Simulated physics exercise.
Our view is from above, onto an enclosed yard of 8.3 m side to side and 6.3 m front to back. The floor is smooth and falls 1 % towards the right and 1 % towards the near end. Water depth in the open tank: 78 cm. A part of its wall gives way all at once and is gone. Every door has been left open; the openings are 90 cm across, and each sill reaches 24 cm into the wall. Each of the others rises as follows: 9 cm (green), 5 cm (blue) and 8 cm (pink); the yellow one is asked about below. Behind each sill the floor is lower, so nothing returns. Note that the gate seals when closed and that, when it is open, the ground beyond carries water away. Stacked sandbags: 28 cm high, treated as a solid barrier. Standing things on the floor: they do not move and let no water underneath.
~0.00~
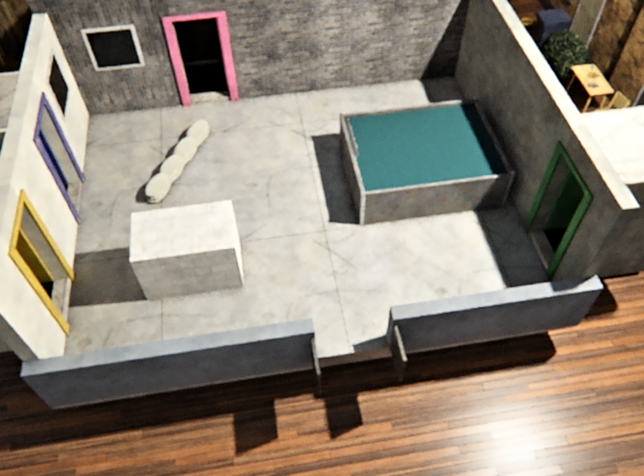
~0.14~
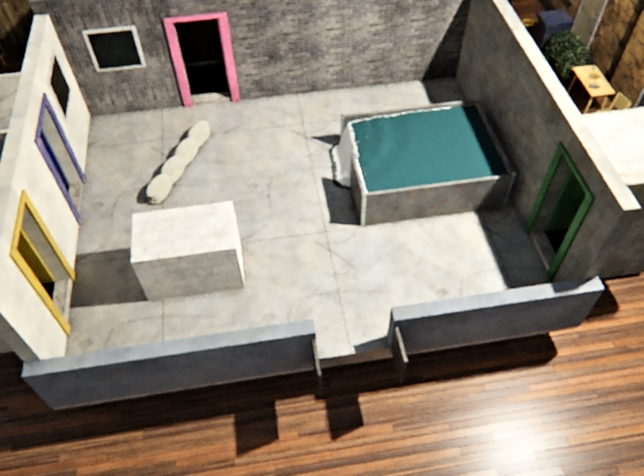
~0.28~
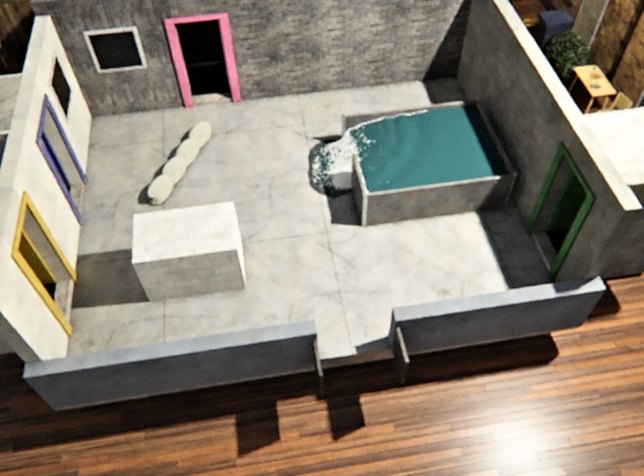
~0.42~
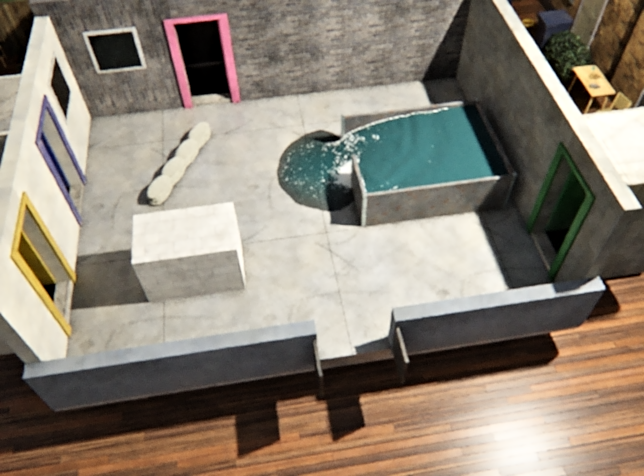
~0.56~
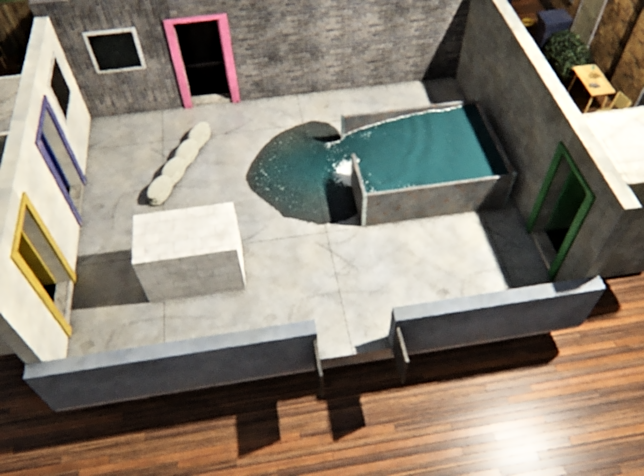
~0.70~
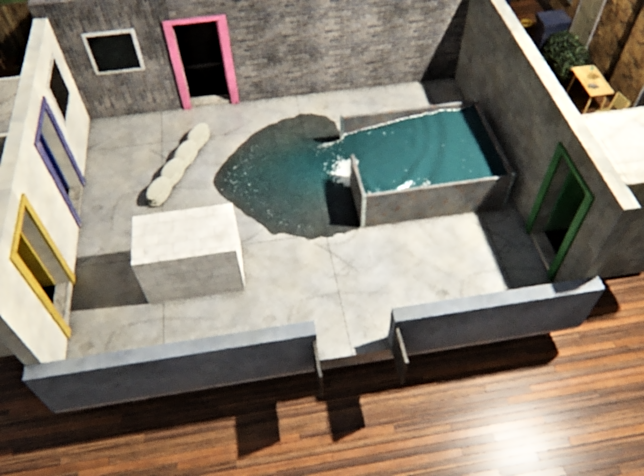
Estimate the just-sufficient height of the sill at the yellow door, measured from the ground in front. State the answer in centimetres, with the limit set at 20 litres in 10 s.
I would say 11.5 cm.
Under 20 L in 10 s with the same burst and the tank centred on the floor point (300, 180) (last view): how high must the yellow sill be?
Near 14.5 cm.
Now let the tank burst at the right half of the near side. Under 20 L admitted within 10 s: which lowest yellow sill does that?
It should stand roughly 13.5 cm high.
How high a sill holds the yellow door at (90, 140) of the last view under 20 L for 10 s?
Around 11.0 cm would do it.
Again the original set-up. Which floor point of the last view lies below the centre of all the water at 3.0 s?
Roughly (326, 184).
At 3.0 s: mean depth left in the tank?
Roughly 43 cm on average.
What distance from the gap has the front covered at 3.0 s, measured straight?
Near 6.6 metres, give or take.
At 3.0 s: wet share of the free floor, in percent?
Roughly 45 percent.
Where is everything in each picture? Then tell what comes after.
In the first frame, the open tank at (423, 146) is whole and still, 78 cm deep; the yellow door at (47, 270) is dry.
In the second frame, water pours out at (348, 157) and has run 0.3 m, to (337, 182); about 7 cm deep outside, 78 cm at the back.
In the third frame, the front is at (314, 183), 0.8 m from the gap at (349, 158); 0.9 m2 of floor is wet, 78 cm left at the back.
In the fourth frame, the front is at (283, 183), 1.4 m from the gap at (349, 159); 2.2 m2 of floor is wet, 78 cm left at the back.
In the fifth frame, the gap is at (349, 159), the front 2.0 m out at (252, 184); the back of the open tank holds 78 cm.
In the sixth frame, the gap is at (348, 159), the front 2.6 m out at (221, 187); the back of the open tank holds 78 cm; 3.5 m in a straight line remain to the yellow door at (48, 274).
After 1.4 s water covers 25 % of the floor, deepest (40 cm) near (336, 166); it has not reached the yellow door.
After 3.0 s water covers 45 % of the floor, deepest (36 cm) near (186, 242); 18 cm at the yellow door, 1 litre in over its 15 cm sill.
After 10.0 s water covers 95 % of the floor, deepest (15 cm) near (535, 313); 7 cm at the yellow door, 7 litres in over its 15 cm sill.
At the yellow door as built, the water arrived by 2.3 s and peaked near 18 cm at 3.0 s.
With a sill of 9.5 cm, 34 litres would have come in within the 10 s; with 12.5 cm, 15 litres. So under 20 litres takes about 11.5 cm.
